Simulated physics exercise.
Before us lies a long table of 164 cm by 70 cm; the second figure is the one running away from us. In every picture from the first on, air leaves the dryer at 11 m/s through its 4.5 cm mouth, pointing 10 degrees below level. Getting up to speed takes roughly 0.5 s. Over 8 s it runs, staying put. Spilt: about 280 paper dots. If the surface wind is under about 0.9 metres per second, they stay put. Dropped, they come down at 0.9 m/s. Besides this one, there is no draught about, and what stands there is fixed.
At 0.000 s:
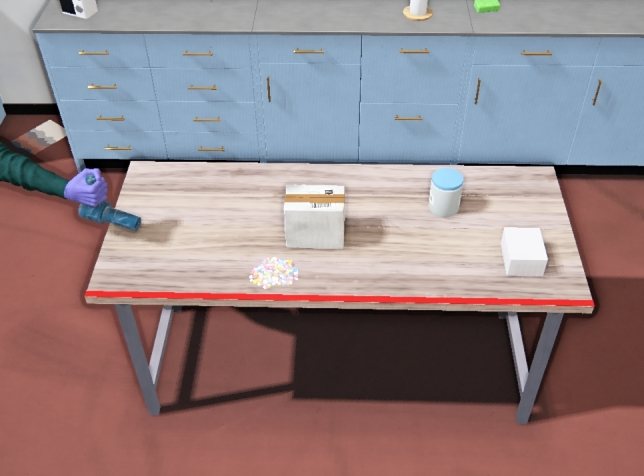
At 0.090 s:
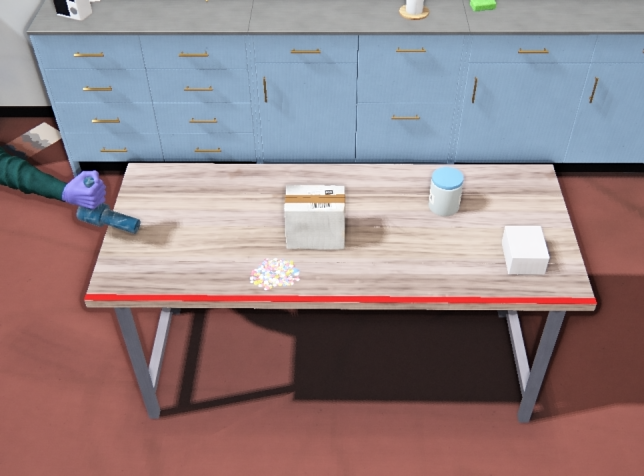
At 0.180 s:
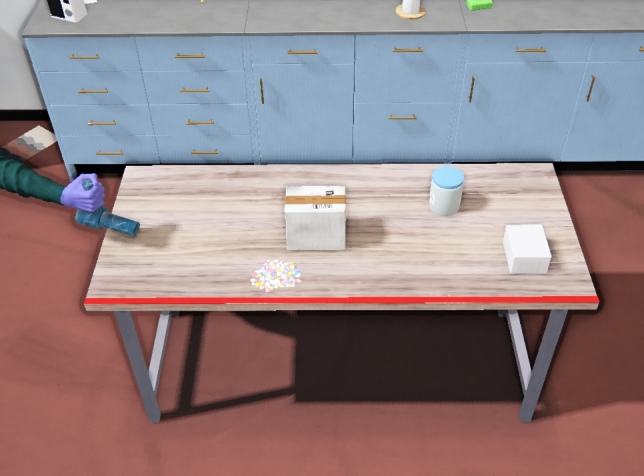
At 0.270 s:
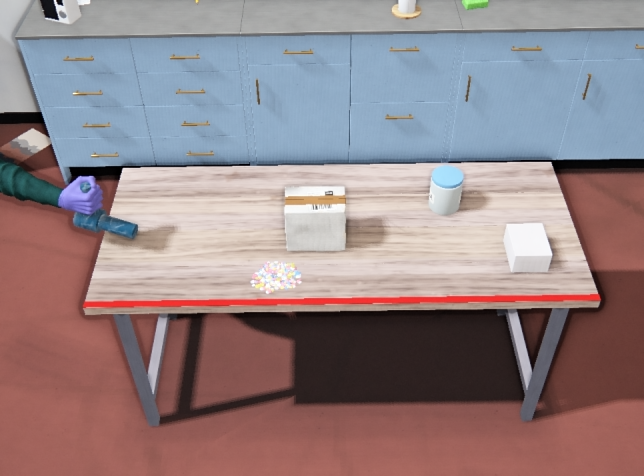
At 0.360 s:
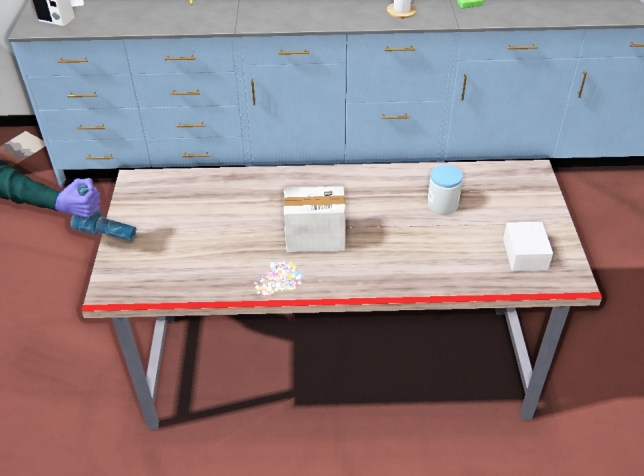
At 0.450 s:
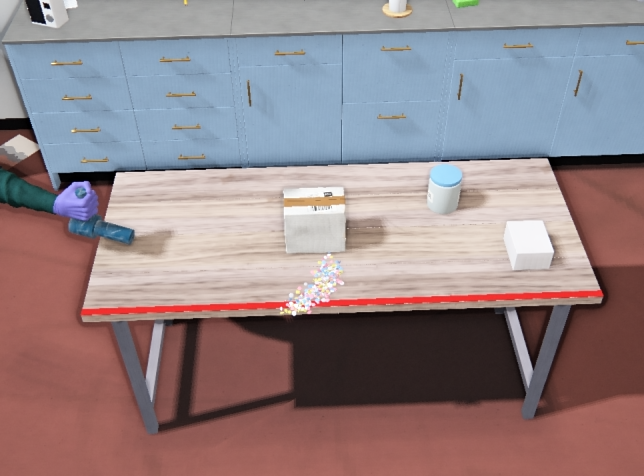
The footage shows a gloved hand holding a dryer at the left of a wooden table with a box, a jar and a white block; pale paper dots lie still, then shift and spread rightward toward the red front edge.
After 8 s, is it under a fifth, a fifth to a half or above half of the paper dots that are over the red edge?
I expect most of them to get there.
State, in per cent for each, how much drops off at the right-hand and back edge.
I'd put it near 20 percent on the right-hand side and close to 0 percent at the back.
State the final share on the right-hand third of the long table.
I'd put it at about 5 percent.
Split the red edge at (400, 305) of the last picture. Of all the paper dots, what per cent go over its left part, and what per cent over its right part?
60 % left and 15 % right.
After 1.6 s, 15 % are on the move or not yet settled, 75 % are over the red edge; the middle of those still in play is near (490, 212).
After 2.6 s, 10 % are on the move or not yet settled, 75 % are over the red edge.
After 4.4 s, 3 % are on the move or not yet settled, 75 % are over the red edge.
After 8.0 s, at the end, 75 % are over the red edge.
